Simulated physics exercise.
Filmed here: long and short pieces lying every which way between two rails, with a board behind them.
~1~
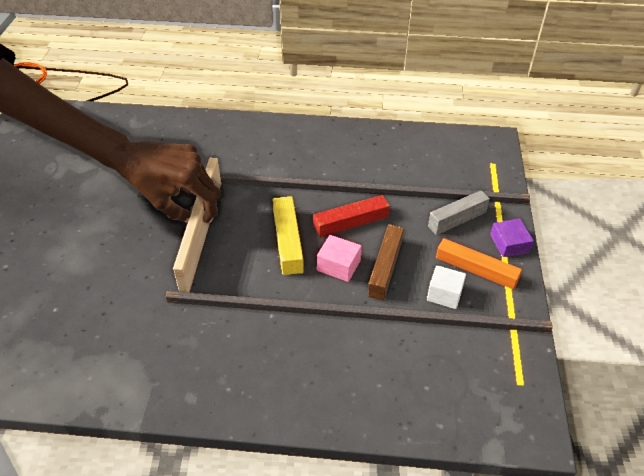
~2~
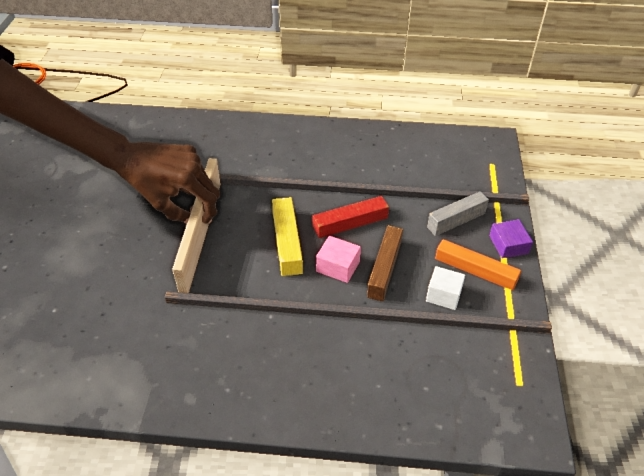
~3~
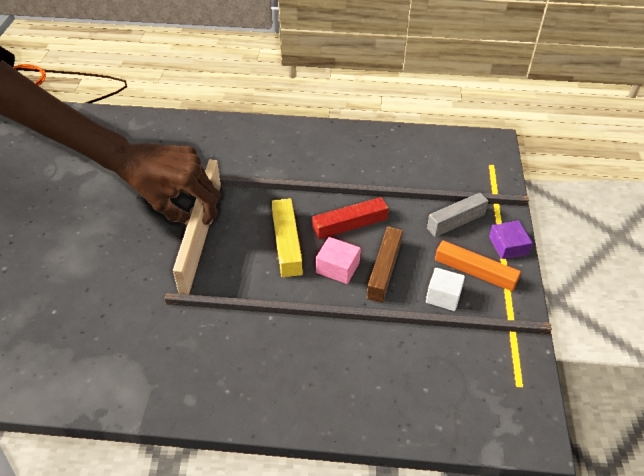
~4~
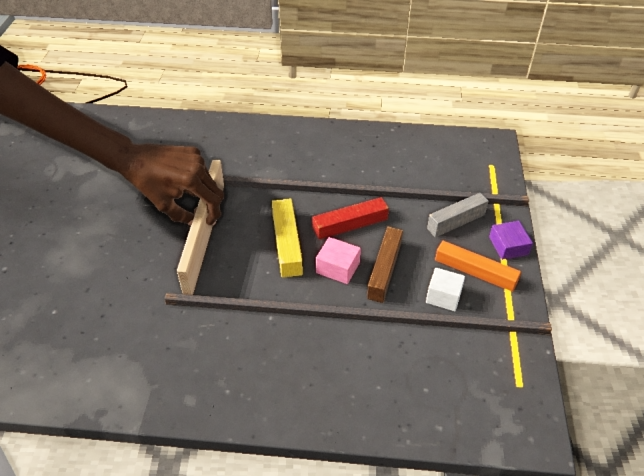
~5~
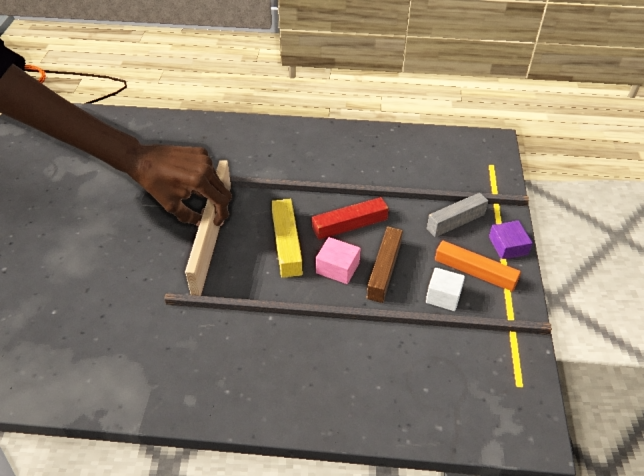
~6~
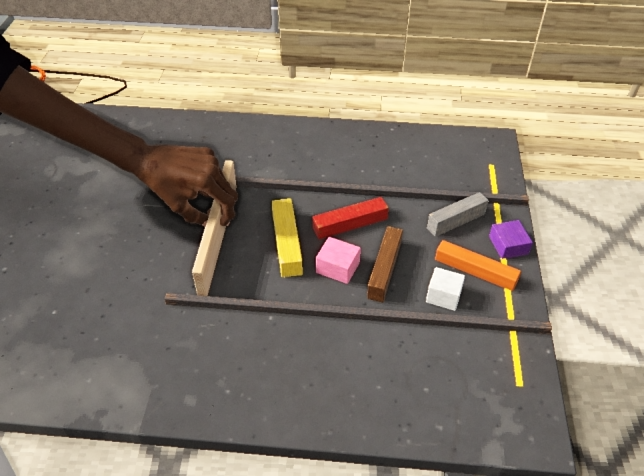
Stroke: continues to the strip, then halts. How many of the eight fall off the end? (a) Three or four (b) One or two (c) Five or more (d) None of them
c, five or more.
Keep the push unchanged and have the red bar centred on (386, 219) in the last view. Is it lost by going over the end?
The red bar stays put.
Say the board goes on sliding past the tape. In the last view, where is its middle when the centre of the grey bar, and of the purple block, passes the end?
With the grey bar it sits around (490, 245), with the purple block around (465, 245).
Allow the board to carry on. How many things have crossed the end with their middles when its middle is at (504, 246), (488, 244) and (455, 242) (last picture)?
Respectively, 6, 4 and 2.
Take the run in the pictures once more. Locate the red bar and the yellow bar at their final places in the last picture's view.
The first near (531, 227), the second near (516, 254).
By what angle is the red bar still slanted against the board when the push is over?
It is near 0° out of line.
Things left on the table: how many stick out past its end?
I'd put it at 1.
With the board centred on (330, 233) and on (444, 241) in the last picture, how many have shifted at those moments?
Counts: 4 / 8.
Soon after, none off yet; purple block at rest near (511, 239); orange stick at rest near (477, 265); grey bar at rest near (458, 214).
Then, none off yet; purple block at rest near (511, 239); orange stick moved a little near (527, 274); grey bar moved a little near (475, 217).
At rest, the number that fall off is five or more; fallen, pink block, brown bar, white block, grey bar, orange stick and purple block.
